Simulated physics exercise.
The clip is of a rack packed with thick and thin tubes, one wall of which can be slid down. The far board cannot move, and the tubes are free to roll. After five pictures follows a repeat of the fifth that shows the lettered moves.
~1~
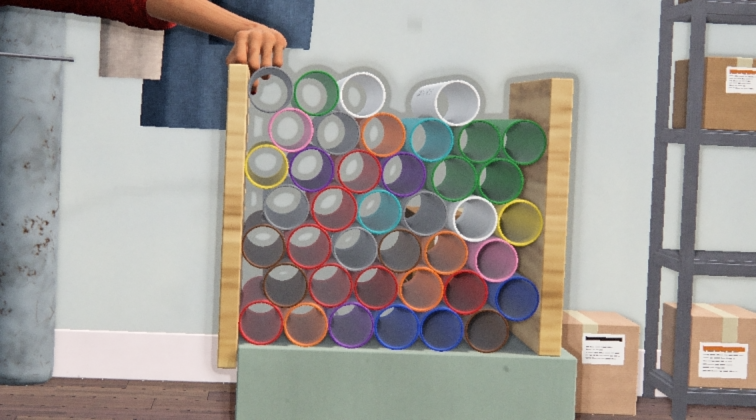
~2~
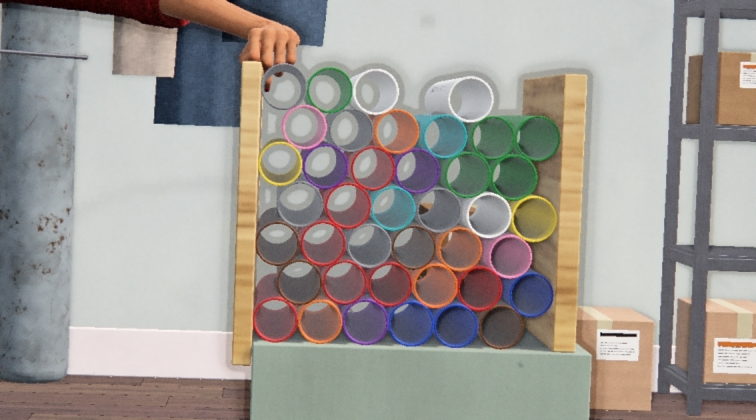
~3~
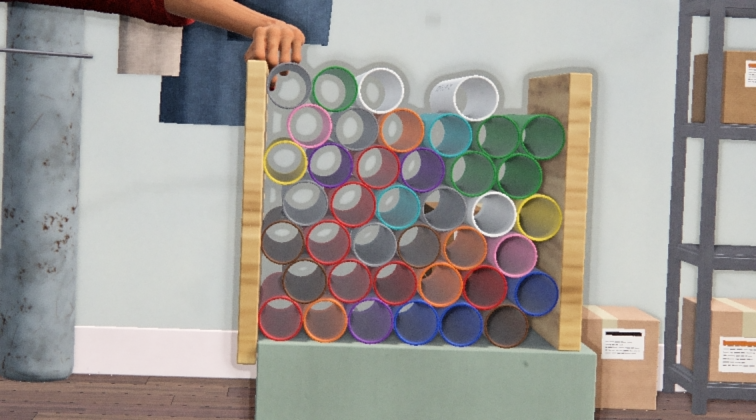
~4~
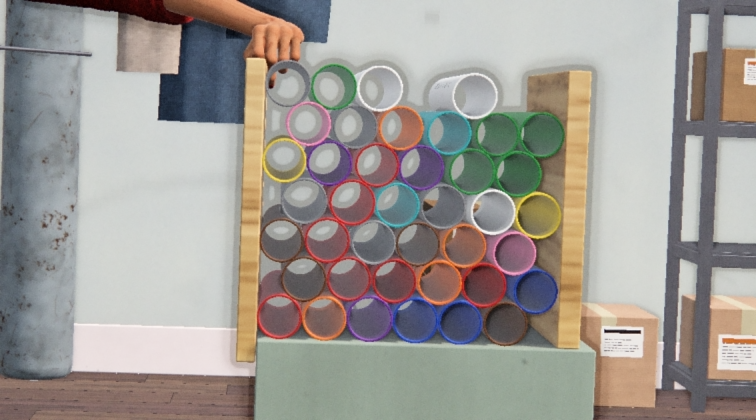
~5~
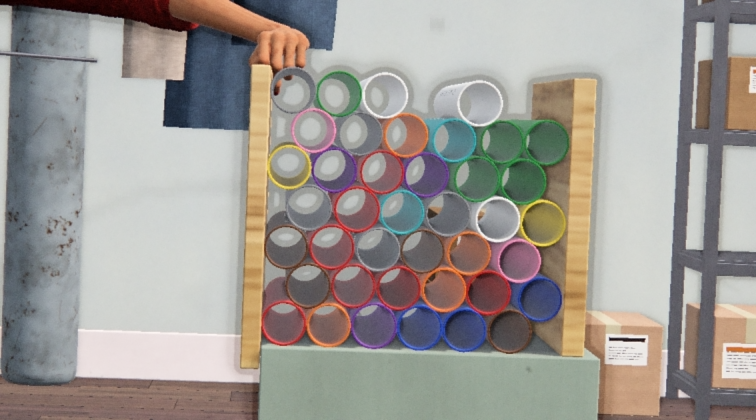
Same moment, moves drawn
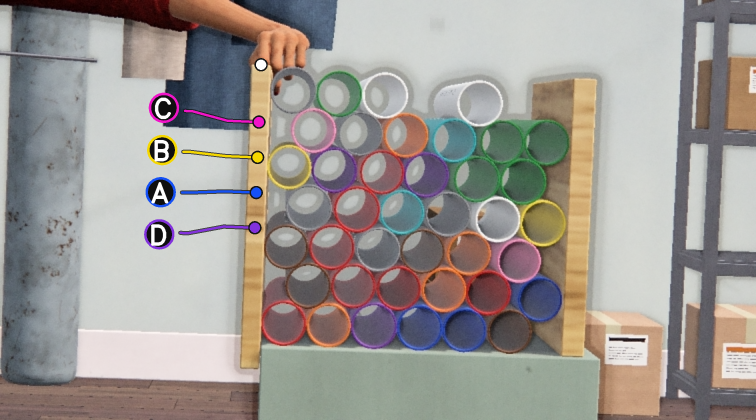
To begin with, a hand grips the top of the left wooden board of a rack packed with thick and thin colourful tubes. The view shifts a little, but the hand keeps its grip, and the board and tubes show no clear movement within the rack through the last view.
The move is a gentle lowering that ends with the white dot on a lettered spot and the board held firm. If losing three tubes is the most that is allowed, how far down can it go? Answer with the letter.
The answer is mark A.
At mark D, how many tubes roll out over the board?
At D the number is four.
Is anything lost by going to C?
No.
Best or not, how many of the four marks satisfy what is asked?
Three of them.
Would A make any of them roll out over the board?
Yes, at A.
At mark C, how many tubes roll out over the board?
With C, none.
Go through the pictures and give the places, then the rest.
In the first frame, side board (235, 208); a red tube (261, 323); a brown tube (487, 331).
In the second frame, a brown tube (501, 327); a red tube (390, 285).
In the third frame, an orange tube (465, 248); a grey tube (444, 210).
In the fourth frame, a green tube (472, 172); a grey tube (356, 127).
In the fifth frame, side board (258, 208); a red tube (283, 323).
On the marked copy, A at (257, 192); B at (258, 157); C at (259, 122); D at (255, 228); the white dot at (261, 65).
With A. Early on, top of the board (269, 126).
Further on, top of the board (266, 192).
At the end, top of the board (266, 193), one out over the board.
As for the rest, B one out over the board; C none out over the board; D four out over the board.
